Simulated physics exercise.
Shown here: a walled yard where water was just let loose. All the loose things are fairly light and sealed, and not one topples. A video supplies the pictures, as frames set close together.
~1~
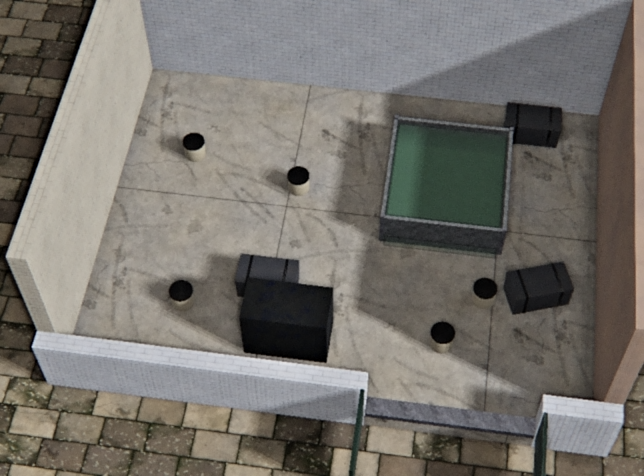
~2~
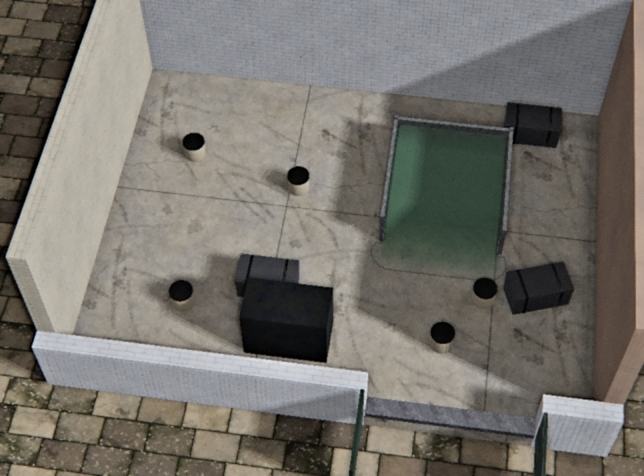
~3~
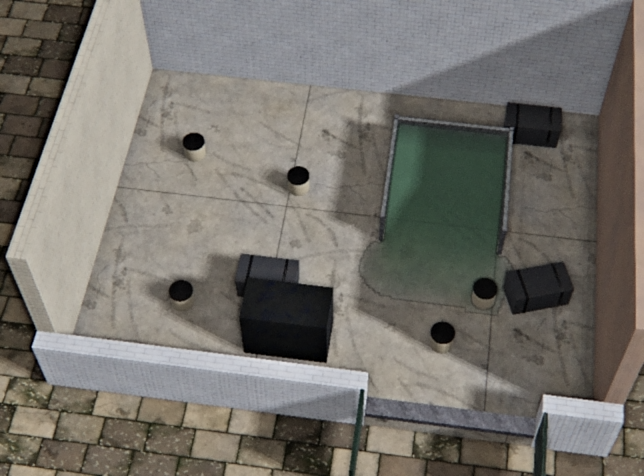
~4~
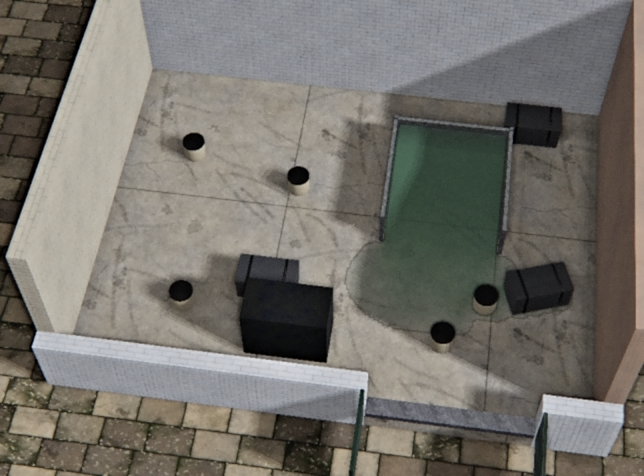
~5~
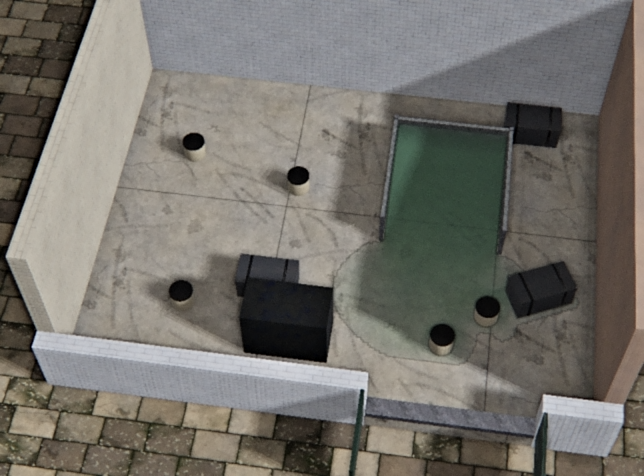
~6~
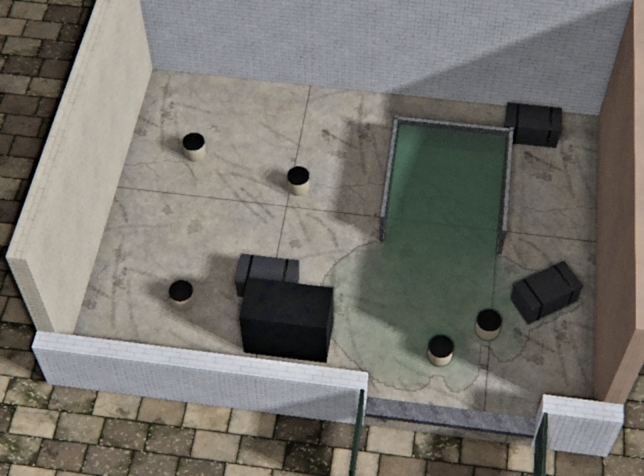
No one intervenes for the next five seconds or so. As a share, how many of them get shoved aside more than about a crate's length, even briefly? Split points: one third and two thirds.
Band: Between the two split points.
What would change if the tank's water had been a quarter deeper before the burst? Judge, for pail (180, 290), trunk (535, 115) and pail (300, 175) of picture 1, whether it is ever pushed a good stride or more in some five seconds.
The first stopped before it, the second stopped before it, the third stopped before it.
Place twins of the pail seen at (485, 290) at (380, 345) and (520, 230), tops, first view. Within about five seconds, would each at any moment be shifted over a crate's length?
Result, in sequence - displaced that far / short of that distance.
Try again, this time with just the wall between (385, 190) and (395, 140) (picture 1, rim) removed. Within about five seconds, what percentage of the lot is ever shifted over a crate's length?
Roughly 20 in a hundred.
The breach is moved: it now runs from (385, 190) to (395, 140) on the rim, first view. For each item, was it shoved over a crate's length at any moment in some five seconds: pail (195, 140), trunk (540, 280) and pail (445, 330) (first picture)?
In turn: Swept aside, short of that, not that far.
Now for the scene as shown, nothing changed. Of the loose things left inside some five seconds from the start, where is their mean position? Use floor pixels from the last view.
Around pixel (339, 214).
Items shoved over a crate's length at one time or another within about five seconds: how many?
The count is 3.
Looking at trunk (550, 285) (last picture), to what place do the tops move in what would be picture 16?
My guess is roughly (583, 300).
A moment on, 2 of 8 are well off their spots; 0 afloat.
Next, 3 of 8 are well off their spots; 0 afloat.
Later, 2 of 8 are well off their spots; 0 afloat.
In the end, 3 of 8 are well off their spots, and 3 have been at some point; 0 afloat.
